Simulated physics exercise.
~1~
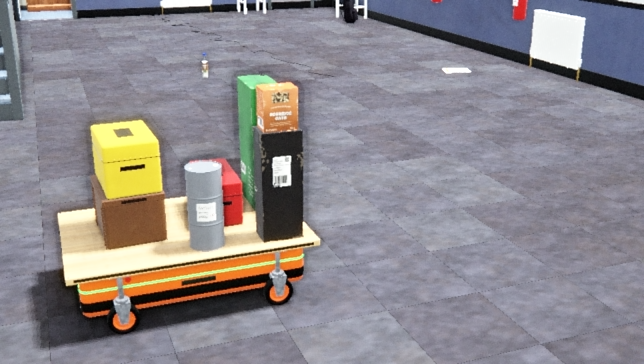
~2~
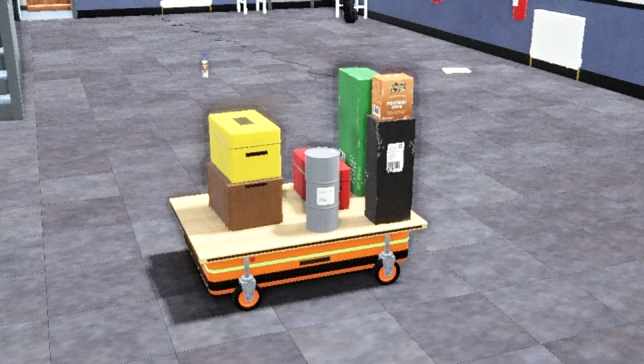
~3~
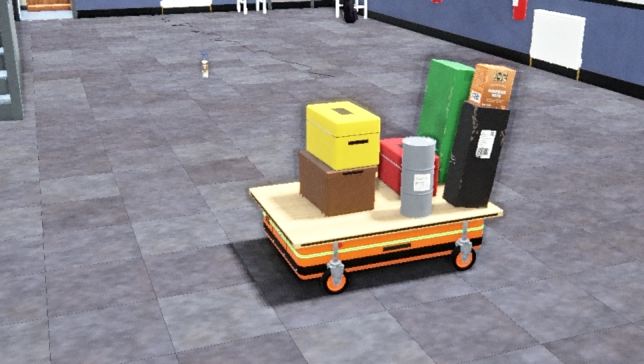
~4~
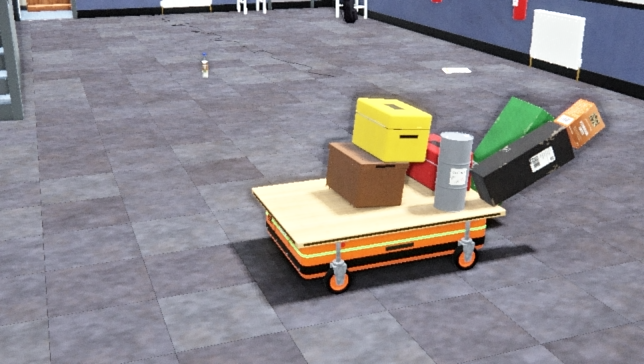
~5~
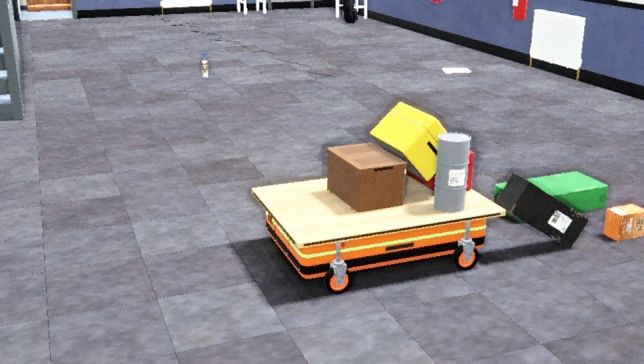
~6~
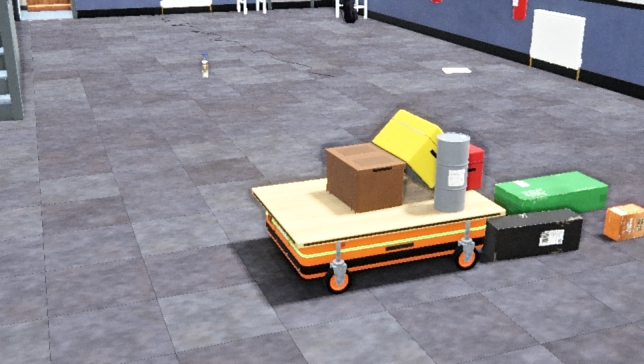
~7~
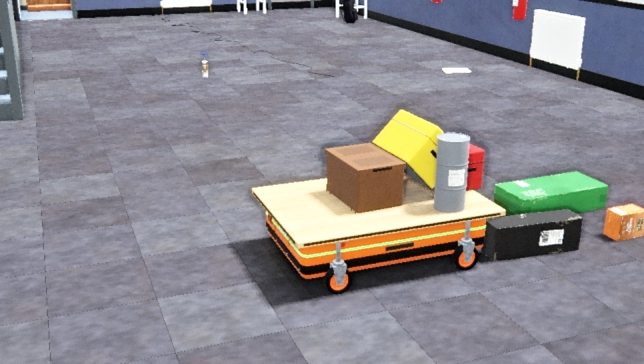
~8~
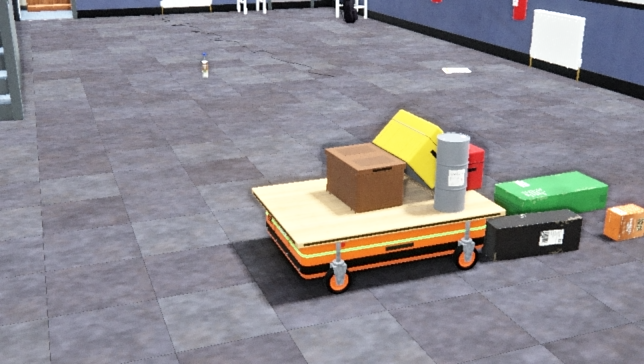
A flat orange cart with a pale wooden deck rolls rightward across a grey tiled floor, seen from above in a large room with blue walls. It carries a yellow toolbox on a brown tote at left, a grey canister and red toolbox in the middle, and tall green and black boxes at right, with an orange box on top. The cart stops, and the tall boxes tip rightward with the orange one, falling to the floor. The yellow toolbox slides off the tote and ends tilted against it, while the canister stays upright on deck.
